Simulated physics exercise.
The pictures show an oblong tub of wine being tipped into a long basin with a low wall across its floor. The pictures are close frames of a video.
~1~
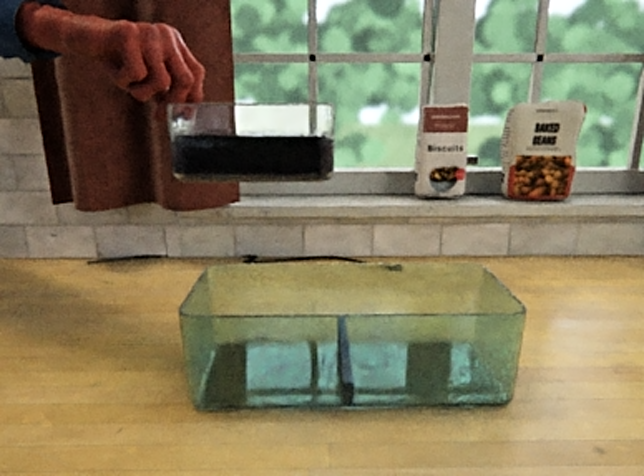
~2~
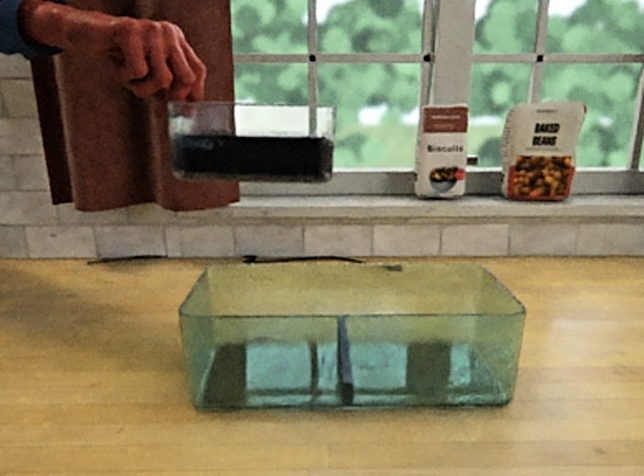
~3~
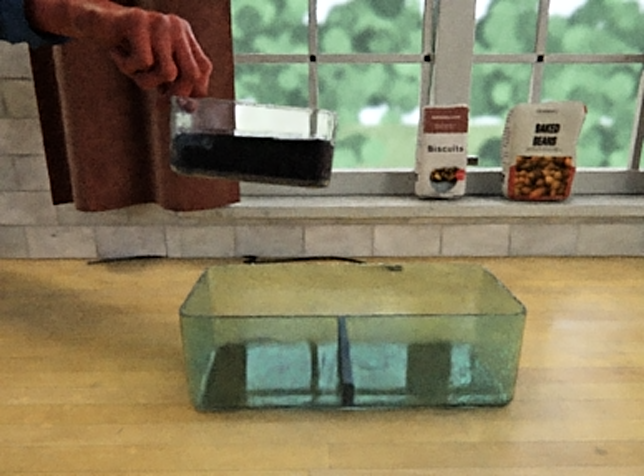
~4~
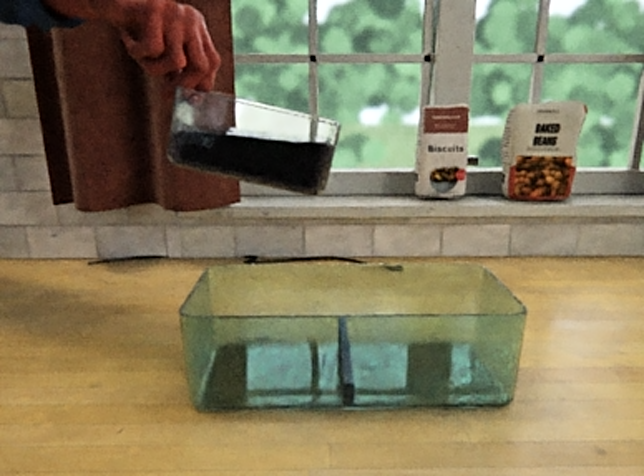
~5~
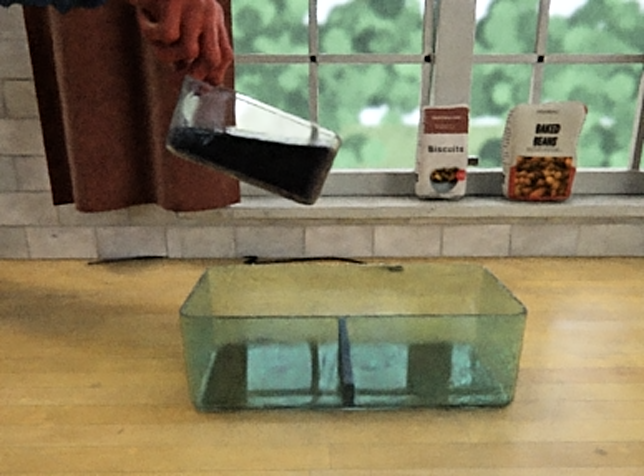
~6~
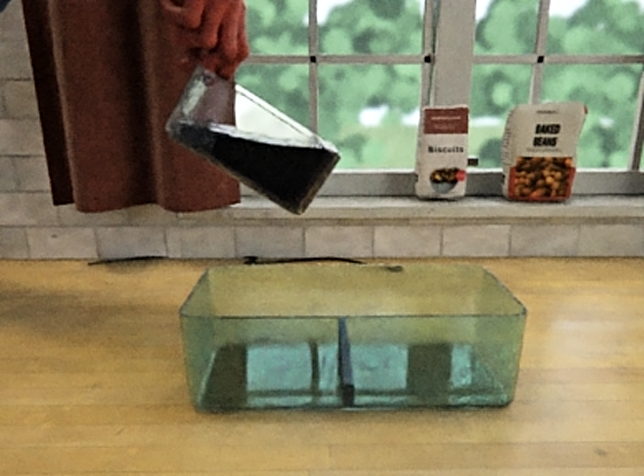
A hand tilting a clear oblong tub of dark liquid steadily down to the right above a long glass basin on a wooden counter.
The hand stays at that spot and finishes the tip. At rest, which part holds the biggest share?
Most lies in the right-hand part.
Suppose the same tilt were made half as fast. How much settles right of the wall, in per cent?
Near 75 %.
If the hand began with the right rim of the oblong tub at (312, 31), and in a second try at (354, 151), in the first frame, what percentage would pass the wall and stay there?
Near 65 % and 75 %.
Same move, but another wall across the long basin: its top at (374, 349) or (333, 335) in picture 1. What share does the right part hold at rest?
About 50 and 80 per cent.
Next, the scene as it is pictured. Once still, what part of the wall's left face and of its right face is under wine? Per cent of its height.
The left part 20 per cent, the right part 60.
A moment on, the tilt is 88° and 25 per cent is still to pour, 0 is left of the wall and 19 right of it.
Next, the tilt is 95° and 9 per cent is still to pour, 14 is left of the wall and 70 right of it.
Then the tilt is 95° and 4 per cent is still to pour, 21 is left of the wall and 69 right of it.
Later the tilt is 95° and 2 per cent is still to pour, 26 is left of the wall and 69 right of it.
In the end 28 per cent lies left of the wall, 69 right of it and 3 outside.
